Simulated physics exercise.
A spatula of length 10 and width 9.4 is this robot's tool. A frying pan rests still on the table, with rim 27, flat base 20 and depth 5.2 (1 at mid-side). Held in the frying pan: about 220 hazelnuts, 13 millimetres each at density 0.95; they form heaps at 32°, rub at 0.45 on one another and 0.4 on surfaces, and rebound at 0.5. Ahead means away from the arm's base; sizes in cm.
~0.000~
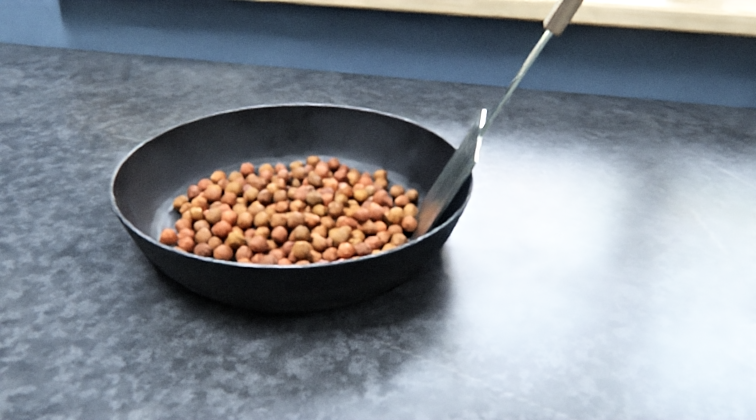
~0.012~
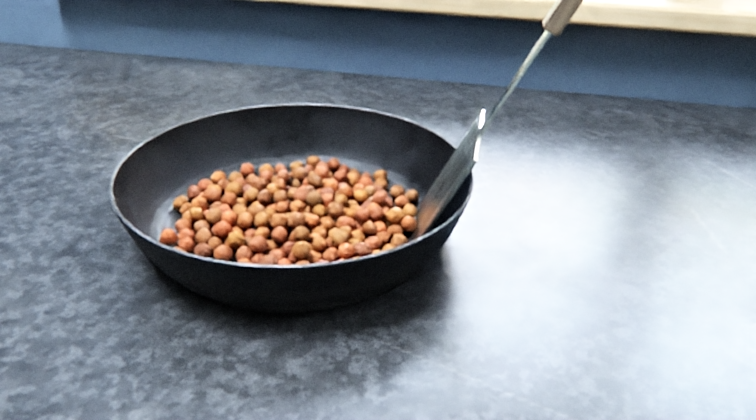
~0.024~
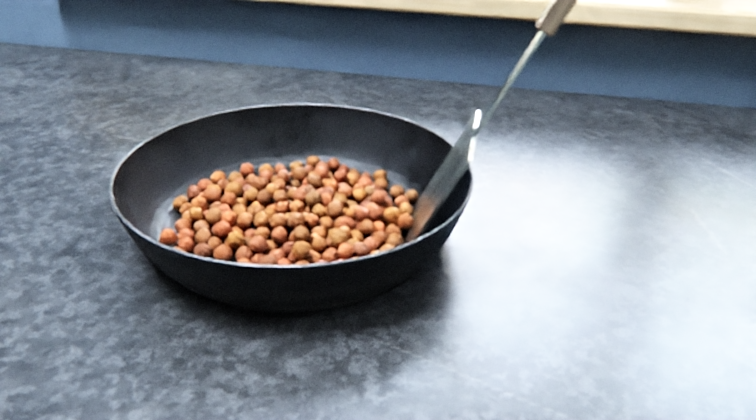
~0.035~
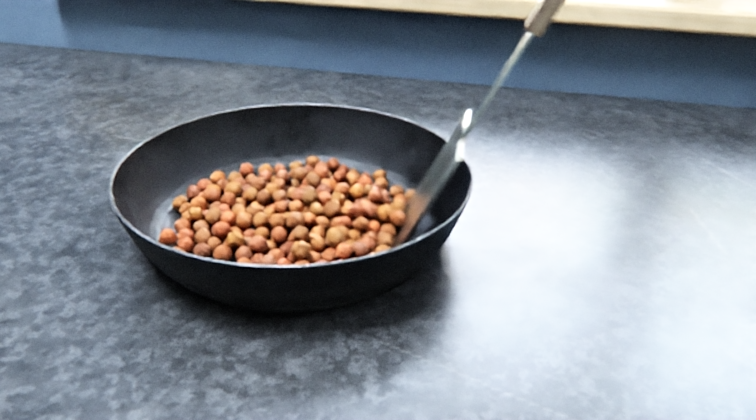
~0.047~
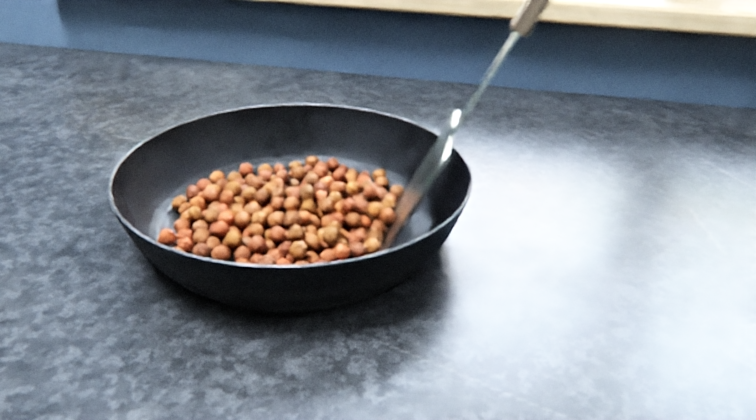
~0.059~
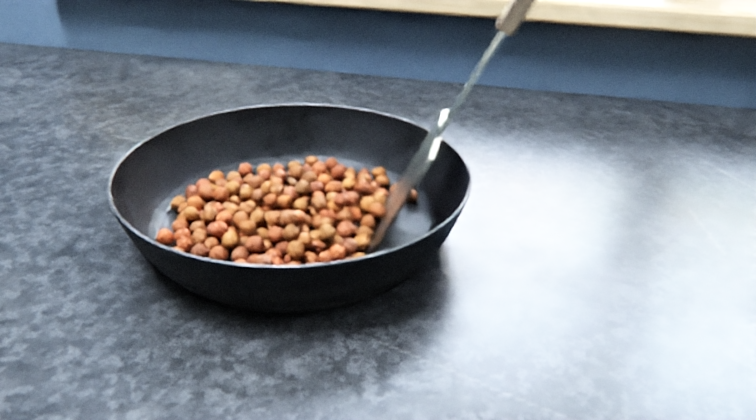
A spatula slides left inside a black frying pan, pushing against a pile of hazelnuts.
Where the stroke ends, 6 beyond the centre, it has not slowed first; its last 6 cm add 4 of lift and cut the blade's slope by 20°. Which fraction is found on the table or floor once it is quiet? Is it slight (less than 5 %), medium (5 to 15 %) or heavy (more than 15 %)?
Slight.
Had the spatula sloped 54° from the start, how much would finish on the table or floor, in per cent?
Estimate for that slope: Some 0 per cent.
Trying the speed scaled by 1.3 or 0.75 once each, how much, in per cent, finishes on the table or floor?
The two tries give about 0 and 0 in a hundred.
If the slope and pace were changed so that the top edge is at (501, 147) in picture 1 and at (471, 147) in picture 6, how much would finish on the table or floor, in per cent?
Roughly 0 percent ends up there.
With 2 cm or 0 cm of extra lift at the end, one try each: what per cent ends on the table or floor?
Roughly 0 % and then 0 %.
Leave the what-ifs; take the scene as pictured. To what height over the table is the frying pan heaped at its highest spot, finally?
It reaches around 4.5 cm.
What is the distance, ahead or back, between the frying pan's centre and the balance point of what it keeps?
I'd say it's roughly 5.0 cm toward the front.
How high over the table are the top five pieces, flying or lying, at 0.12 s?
I'd put it close to 4 cm.
By 0.12 s, sloping 64°, highest piece 4 above the table; 219 in the frying pan.
By 0.18 s, sloping 56°, highest piece 5 above the table; 219 in the frying pan.
By 0.41 s, sloping 44°, highest piece 5 above the table; 218 in the frying pan, 1 on the table or floor.
By 1.46 s, sloping 44°, highest piece 4 above the table; 218 in the frying pan, 1 on the table or floor.
Final count, 218 in the frying pan, 1 on the table or floor. That is 0 % on the table or floor.
